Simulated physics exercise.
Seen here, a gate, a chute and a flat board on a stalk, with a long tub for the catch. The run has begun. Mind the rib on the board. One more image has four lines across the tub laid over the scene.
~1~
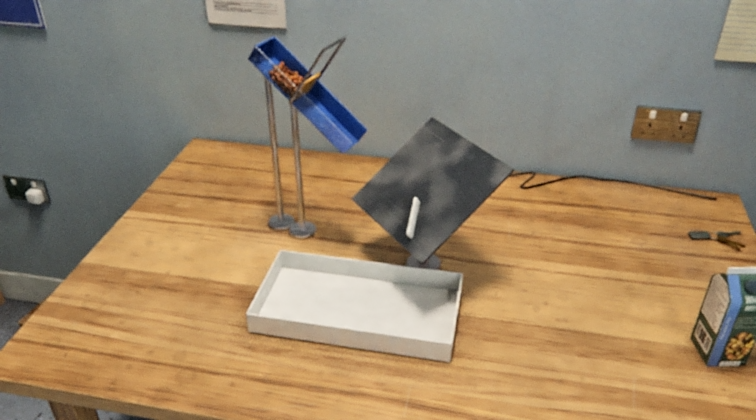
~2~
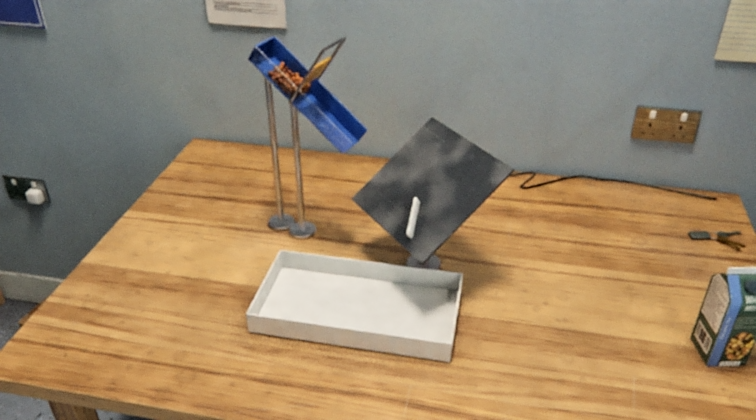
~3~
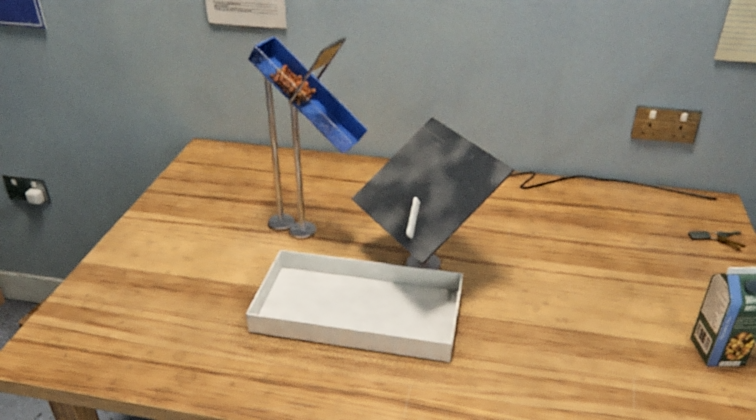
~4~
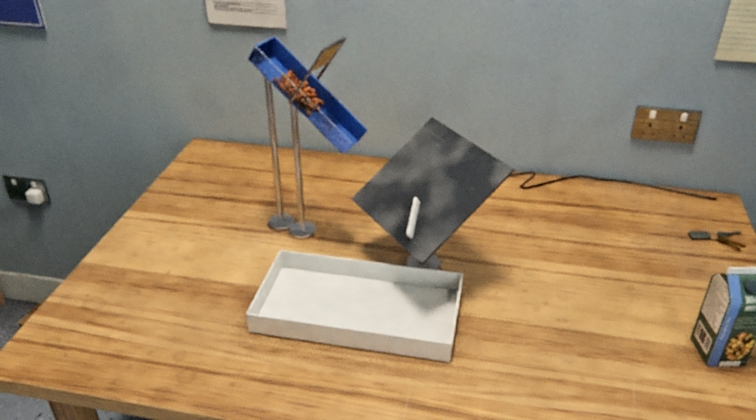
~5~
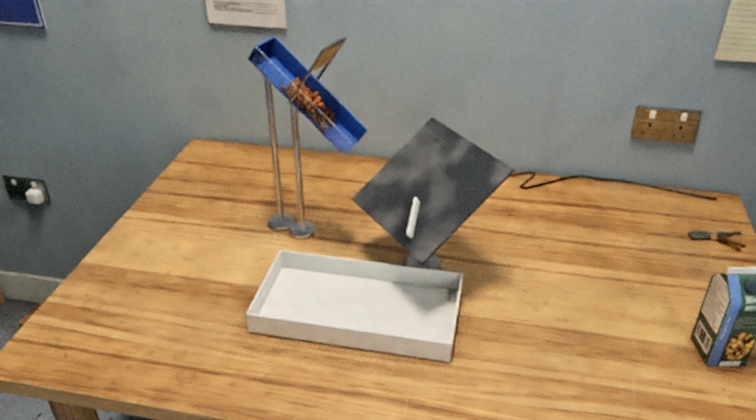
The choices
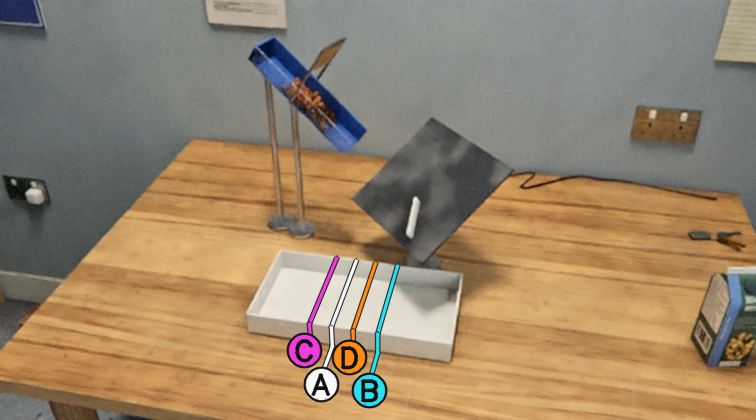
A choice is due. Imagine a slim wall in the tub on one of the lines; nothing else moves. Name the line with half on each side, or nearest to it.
It is D.
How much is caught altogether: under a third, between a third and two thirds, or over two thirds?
It is over two thirds.
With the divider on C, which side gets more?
Right.
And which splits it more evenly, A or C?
Line A.
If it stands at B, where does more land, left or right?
The left side.
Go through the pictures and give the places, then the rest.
Load behind the gate (289, 84), cereal balls; lip of the chute (351, 148), sloping gently, in the first frame.
Middle of the board (427, 185), tilted fairly steeply; middle of its low edge (384, 229); of its high edge (470, 141), in the second frame.
Front corners of the tub (247, 314) and (451, 343), empty; front of the load (309, 97), in the third frame.
Middle of the load (303, 94); its front (318, 109), roughly a third of the way to the lip; rib from (415, 197) to (407, 234), in the fourth frame.
Middle of the load (314, 104); its front (332, 124), roughly half of the way to the lip, in the fifth frame.
On the marked copy, line A crosses the front rim at (331, 326); line B crosses the front rim at (377, 333); line C crosses the front rim at (309, 323); line D crosses the front rim at (353, 329).
With A, of what is caught, roughly a quarter on the left of the divider, the larger part on the right.
With B, of what is caught, the larger part on the left of the divider, roughly a quarter on the right.
With C, of what is caught, just a few on the left of the divider, almost all on the right.
With D, of what is caught, roughly half on the left of the divider, roughly half on the right.
